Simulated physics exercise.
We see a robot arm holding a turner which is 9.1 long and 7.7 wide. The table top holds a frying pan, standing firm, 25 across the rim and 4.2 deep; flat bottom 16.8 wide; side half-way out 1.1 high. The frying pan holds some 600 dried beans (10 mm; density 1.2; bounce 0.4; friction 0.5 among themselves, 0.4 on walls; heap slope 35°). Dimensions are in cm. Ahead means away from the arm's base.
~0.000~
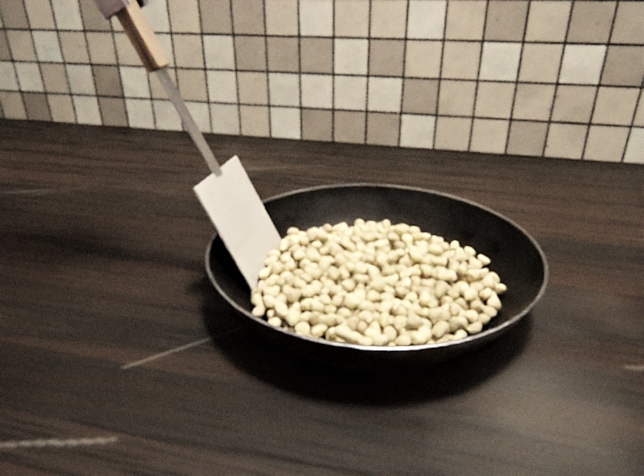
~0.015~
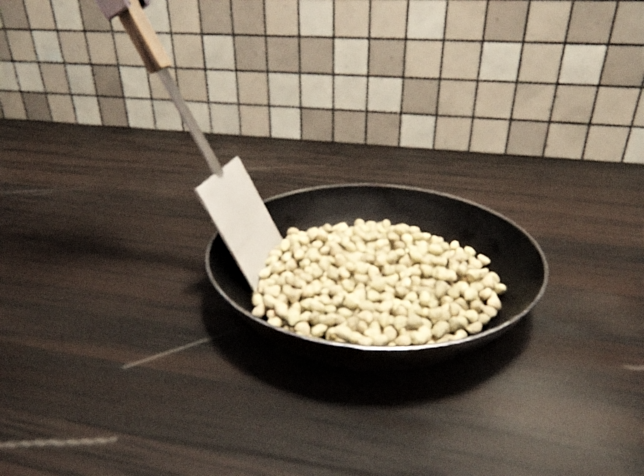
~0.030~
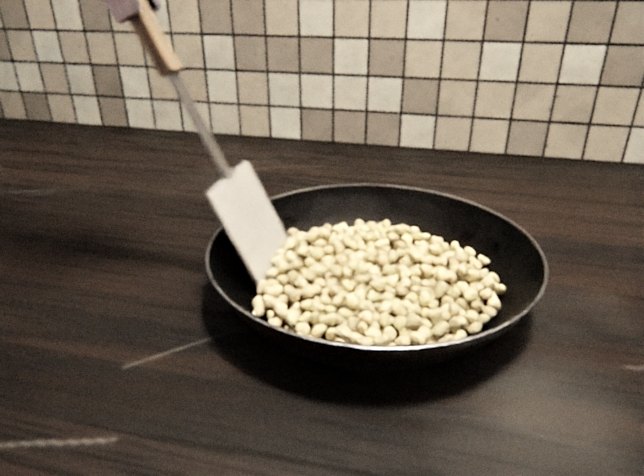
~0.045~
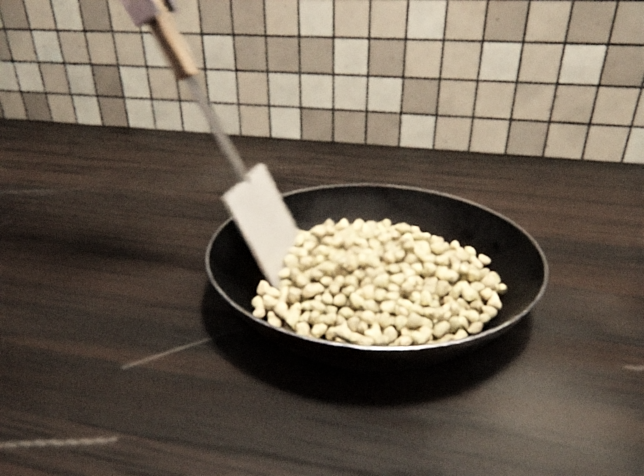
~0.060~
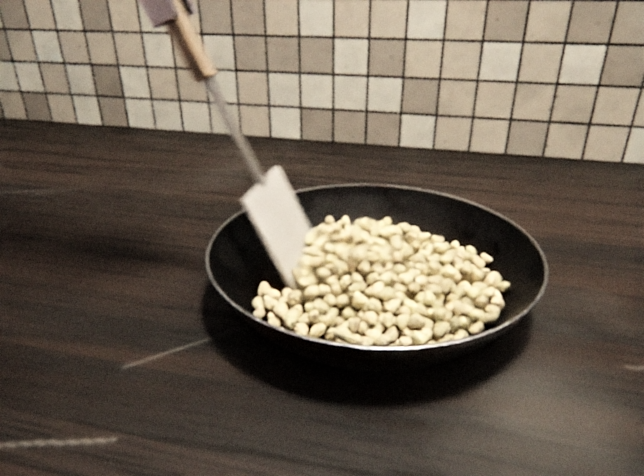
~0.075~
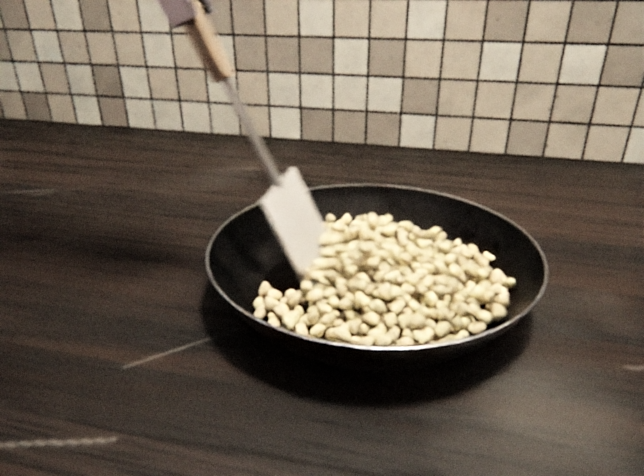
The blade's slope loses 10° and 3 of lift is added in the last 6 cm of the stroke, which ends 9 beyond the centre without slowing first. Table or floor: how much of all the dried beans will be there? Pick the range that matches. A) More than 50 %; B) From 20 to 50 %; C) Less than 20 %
Option B: From 20 to 50 %.
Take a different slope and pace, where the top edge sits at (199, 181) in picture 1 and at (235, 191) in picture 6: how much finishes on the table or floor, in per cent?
Some 15 percent ends up on the table or floor.
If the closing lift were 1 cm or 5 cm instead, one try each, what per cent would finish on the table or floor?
First try about 30 %, second try about 20 %.
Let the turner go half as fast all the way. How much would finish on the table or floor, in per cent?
Then roughly 15 percent.
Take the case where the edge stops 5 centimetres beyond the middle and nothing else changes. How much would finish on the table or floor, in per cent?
Estimate: Approx. 5 %.
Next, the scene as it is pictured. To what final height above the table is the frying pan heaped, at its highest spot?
Close to 4.5 centimetres high.
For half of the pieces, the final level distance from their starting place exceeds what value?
It comes out at about 4 cm.
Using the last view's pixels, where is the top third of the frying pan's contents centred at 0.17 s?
It is centred at about (471, 265).
By 0.12 s, sloping 64°, highest piece 6 above the table; 599 in the frying pan.
By 0.17 s, sloping 61°, highest piece 5 above the table; 599 in the frying pan.
By 0.39 s, sloping 54°, highest piece 10 above the table; 445 in the frying pan, 103 on the table or floor, 51 on the blade or in flight.
By 1.44 s, sloping 54°, highest piece 4 above the table; 445 in the frying pan, 154 on the table or floor.
Final count, 445 in the frying pan, 154 on the table or floor. That is 26 % on the table or floor.
